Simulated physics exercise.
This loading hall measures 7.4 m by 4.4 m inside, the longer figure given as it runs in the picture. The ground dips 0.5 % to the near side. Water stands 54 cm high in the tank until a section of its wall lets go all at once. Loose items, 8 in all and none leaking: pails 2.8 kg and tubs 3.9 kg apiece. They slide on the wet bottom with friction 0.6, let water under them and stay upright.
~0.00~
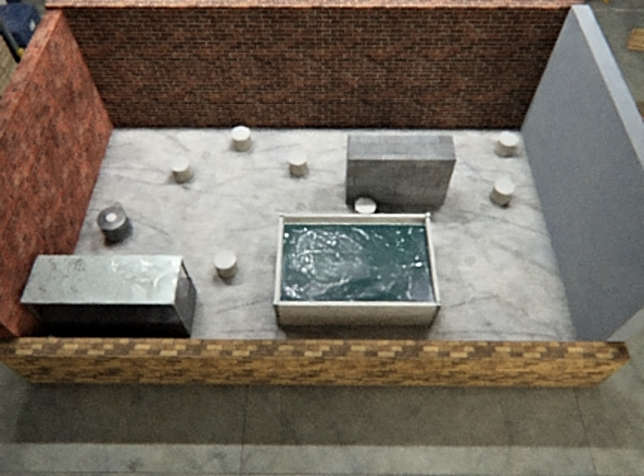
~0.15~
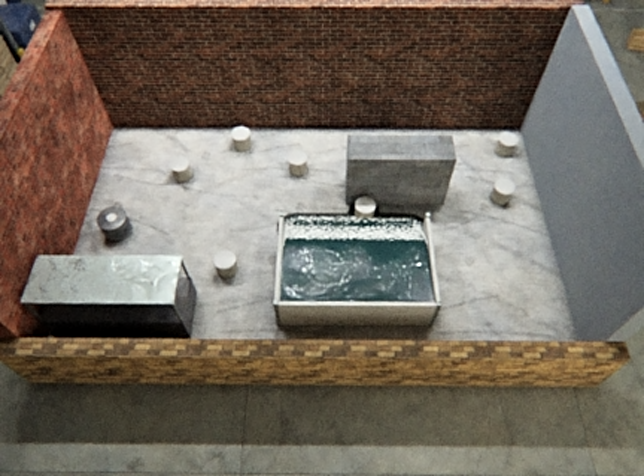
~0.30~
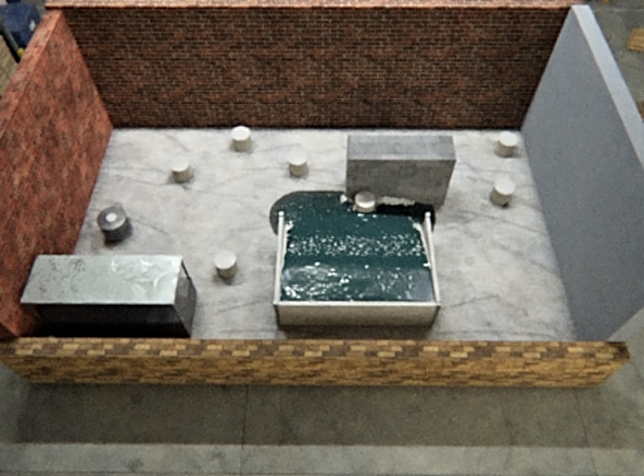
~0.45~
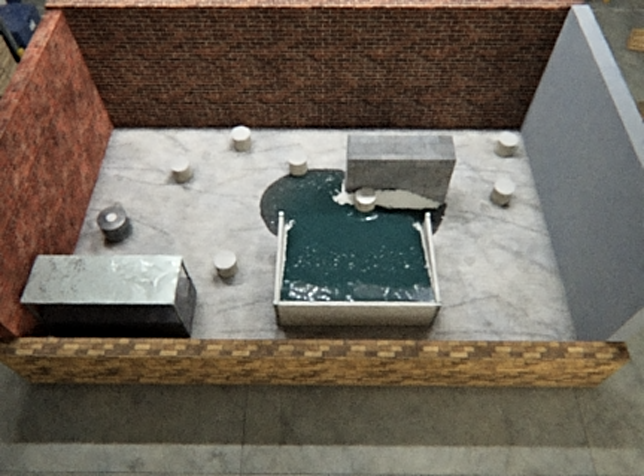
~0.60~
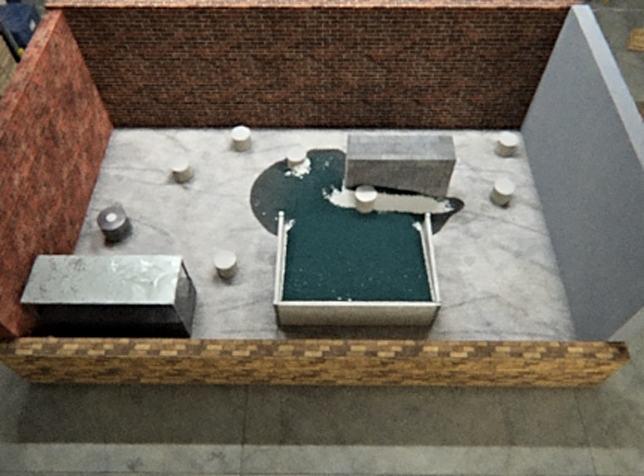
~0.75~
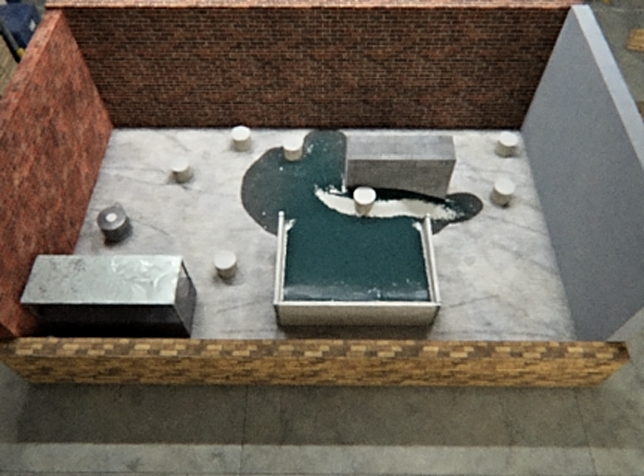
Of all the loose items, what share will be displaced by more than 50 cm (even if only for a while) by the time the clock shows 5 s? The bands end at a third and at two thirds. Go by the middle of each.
That comes to two thirds or above.
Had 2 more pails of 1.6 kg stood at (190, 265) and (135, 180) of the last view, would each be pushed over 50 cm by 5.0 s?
In that order: Under, more.
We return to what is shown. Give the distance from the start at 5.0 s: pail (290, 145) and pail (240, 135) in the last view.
In that order: 250 cm, 200 cm.
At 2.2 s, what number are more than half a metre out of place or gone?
I count 4.
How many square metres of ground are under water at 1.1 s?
About 10.0 m2.
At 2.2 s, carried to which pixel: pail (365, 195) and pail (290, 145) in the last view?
Near (326, 213) and (202, 121).
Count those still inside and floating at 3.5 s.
At that moment 6.
After 1.1 s 1 of 8 are over 50 cm from their spots; 2 afloat.
After 2.2 s 4 of 8 are over 50 cm from their spots; 3 afloat.
After 3.5 s 5 of 8 are over 50 cm from their spots; 6 afloat.
After 5.0 s 7 of 8 are over 50 cm from their spots, and 7 have been at some point; 7 afloat.
